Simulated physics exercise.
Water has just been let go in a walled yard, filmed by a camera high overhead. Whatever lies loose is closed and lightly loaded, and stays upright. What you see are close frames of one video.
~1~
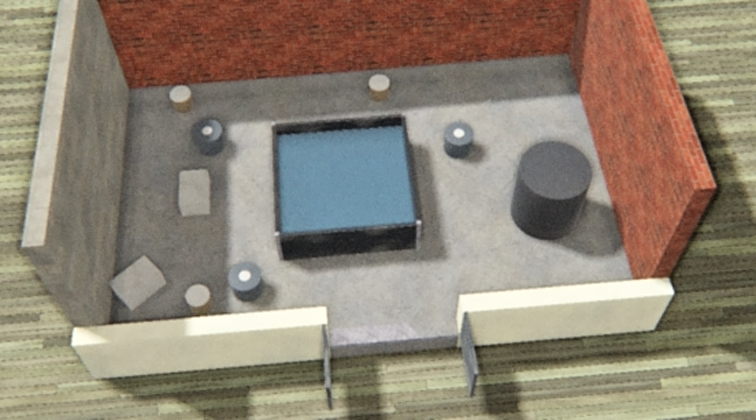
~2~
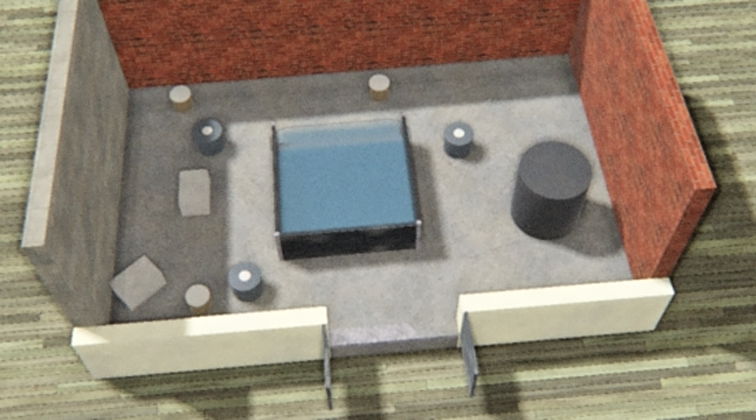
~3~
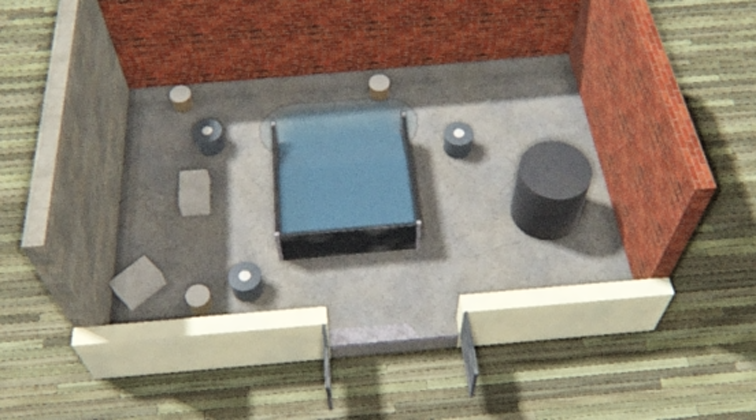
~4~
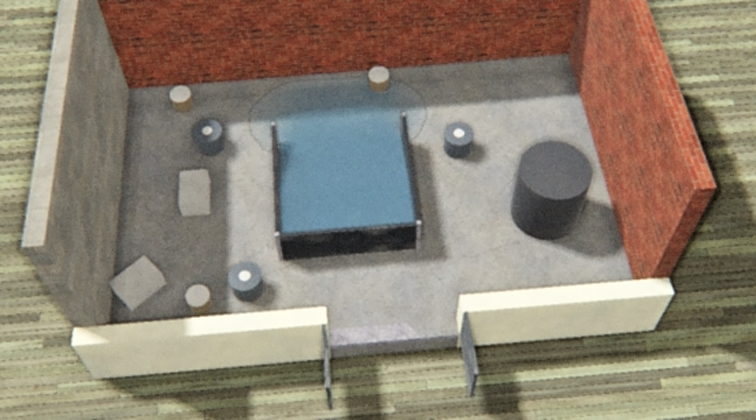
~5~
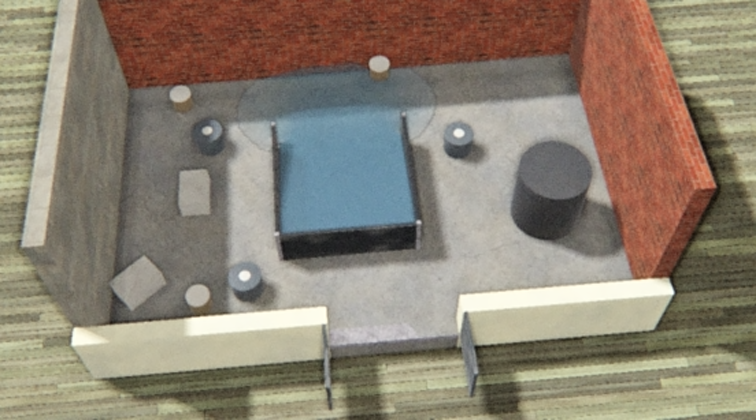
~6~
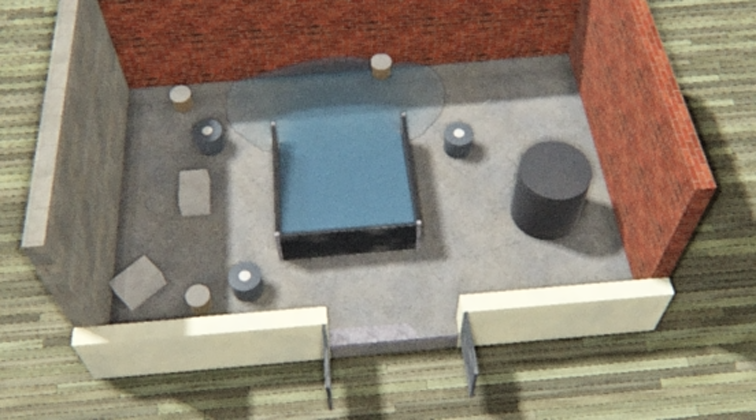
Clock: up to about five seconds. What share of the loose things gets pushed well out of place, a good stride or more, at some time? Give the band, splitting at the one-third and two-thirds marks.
So the part that moves far is between the one-third and two-thirds marks.
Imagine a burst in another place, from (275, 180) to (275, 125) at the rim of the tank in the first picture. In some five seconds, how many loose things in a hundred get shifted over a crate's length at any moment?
It comes out at roughly 90 per cent.
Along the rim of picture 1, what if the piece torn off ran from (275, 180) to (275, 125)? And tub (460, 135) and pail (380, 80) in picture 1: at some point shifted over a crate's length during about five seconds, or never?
Lab note, as listed: Stayed below that mark / reached that mark.
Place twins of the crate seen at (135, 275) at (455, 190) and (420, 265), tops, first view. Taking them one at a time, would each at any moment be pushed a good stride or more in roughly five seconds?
Falls short, then falls short.
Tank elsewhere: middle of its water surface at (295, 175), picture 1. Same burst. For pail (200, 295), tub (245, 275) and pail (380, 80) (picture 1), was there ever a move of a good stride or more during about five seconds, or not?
Well, the first one got driven a long way, the second didn't get far, and the third got driven a long way.
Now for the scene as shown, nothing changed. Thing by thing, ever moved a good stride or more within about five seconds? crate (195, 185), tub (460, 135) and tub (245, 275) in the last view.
Note, listed order - never went far / never went far / never went far.
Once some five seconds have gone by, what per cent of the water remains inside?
It comes out at 100 parts in a hundred.
A moment on, 0 of 8 are well off their spots; 1 afloat.
Next, 2 of 8 are well off their spots; 1 afloat.
Later, 3 of 8 are well off their spots; 1 afloat.
In the end, 5 of 8 are well off their spots, and 5 have been at some point; 3 afloat.
